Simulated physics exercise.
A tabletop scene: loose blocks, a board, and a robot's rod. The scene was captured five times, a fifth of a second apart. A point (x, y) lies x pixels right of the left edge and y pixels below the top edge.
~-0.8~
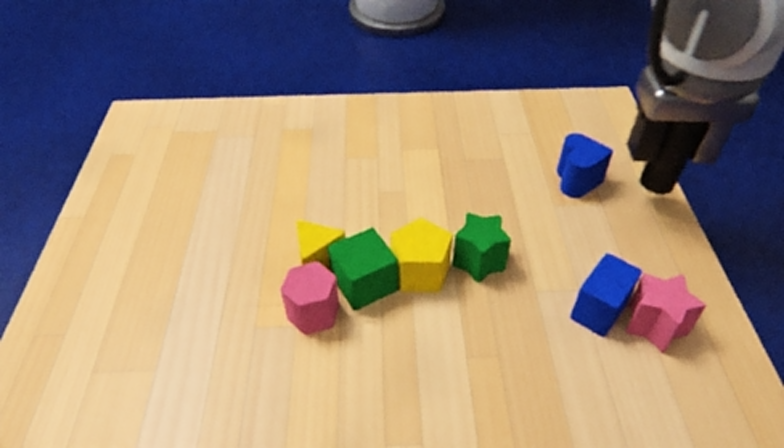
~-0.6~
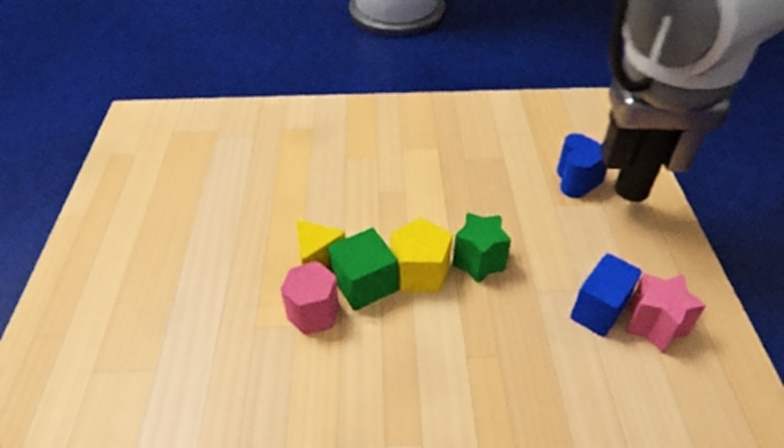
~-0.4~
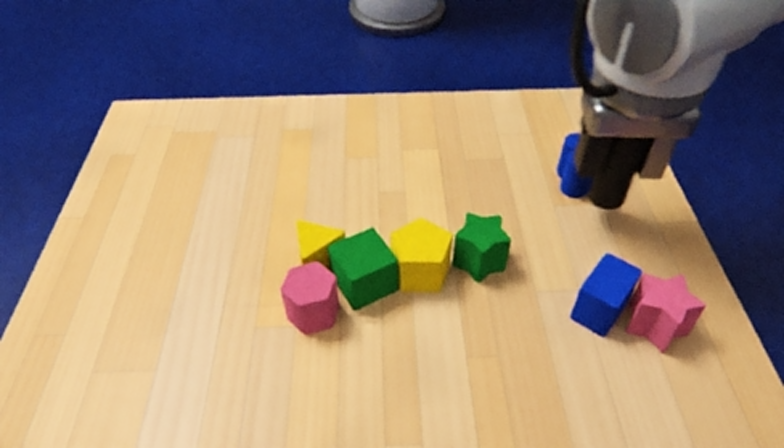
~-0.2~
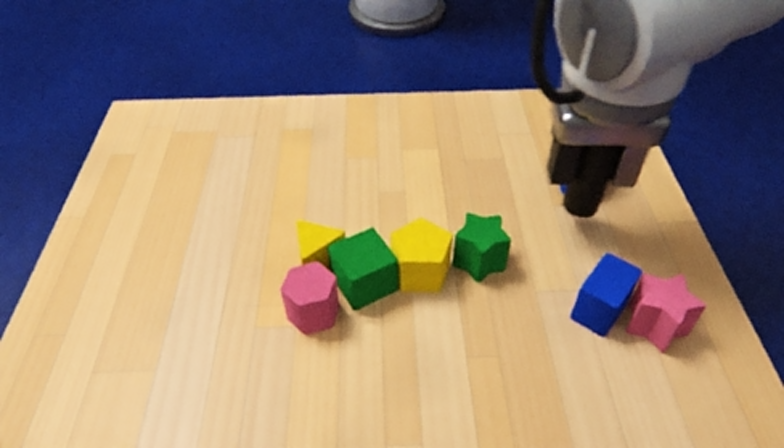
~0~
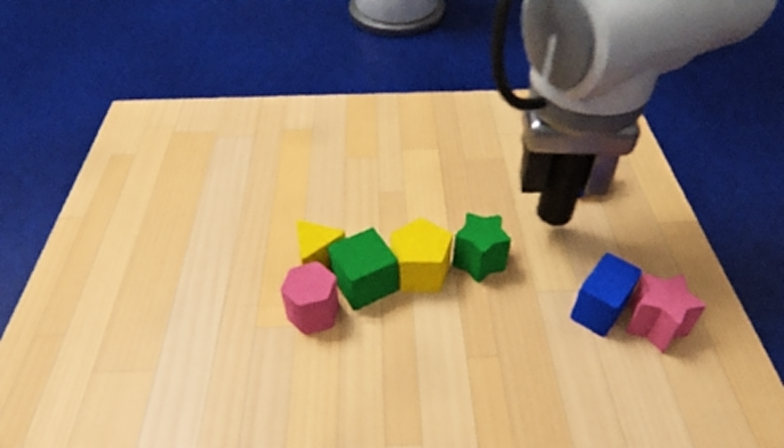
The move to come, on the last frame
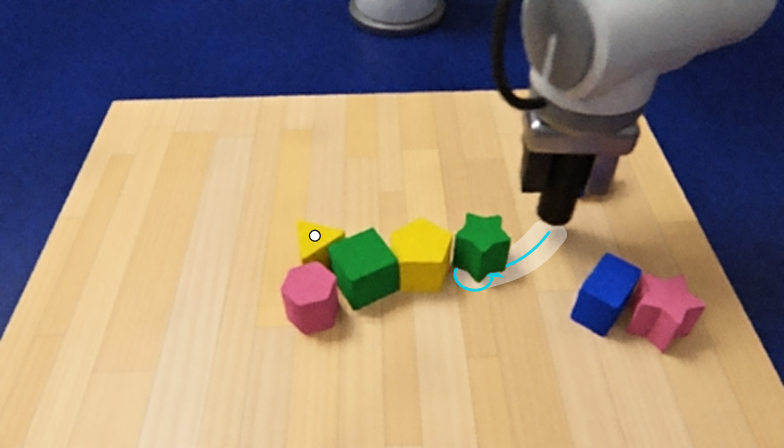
A robot arm with a dark rod moves left and slightly toward the viewer across a wooden tabletop, passing in front of a blue block, while the green, yellow, pink and blue blocks stay in place.
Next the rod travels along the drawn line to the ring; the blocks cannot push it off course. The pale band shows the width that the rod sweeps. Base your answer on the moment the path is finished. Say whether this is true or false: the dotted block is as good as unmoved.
It is true.
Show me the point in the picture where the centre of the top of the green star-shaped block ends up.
Answer: (446, 225).
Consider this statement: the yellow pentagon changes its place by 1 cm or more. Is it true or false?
That statement is accurate.
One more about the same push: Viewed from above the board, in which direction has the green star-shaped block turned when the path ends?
It twists with the clock when seen from above.
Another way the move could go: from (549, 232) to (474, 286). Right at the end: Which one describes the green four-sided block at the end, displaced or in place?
It shifts.
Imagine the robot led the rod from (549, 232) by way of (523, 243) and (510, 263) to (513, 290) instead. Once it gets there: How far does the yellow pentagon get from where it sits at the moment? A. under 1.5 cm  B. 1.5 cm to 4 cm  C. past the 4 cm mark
(A)
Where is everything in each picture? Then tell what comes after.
The first picture shows tip of the rod (657, 183), middles of tops, yellow triangular piece (315, 236), green four-sided block (363, 252), yellow pentagon (422, 241), green star-shaped block (483, 230).
The second picture shows rod (632, 191), nothing pushed.
The third picture shows rod (606, 198), nothing pushed.
The fourth picture shows rod (580, 206), nothing pushed.
The fifth picture shows rod (554, 214), yellow triangular piece (315, 236), green four-sided block (363, 252), yellow pentagon (422, 241), green star-shaped block (483, 230).
The line goes from (549, 232) via (531, 251) and (505, 266), ending at (473, 275); the dot is on the yellow triangular piece.
The first path, step by step. Halfway along, rod (522, 242); nothing pushed yet.
At the end, rod (476, 257); yellow triangular piece unmoved; green four-sided block (346, 257); yellow pentagon (395, 236), turned 25° anticlockwise; green star-shaped block (446, 225), turned 55° clockwise.
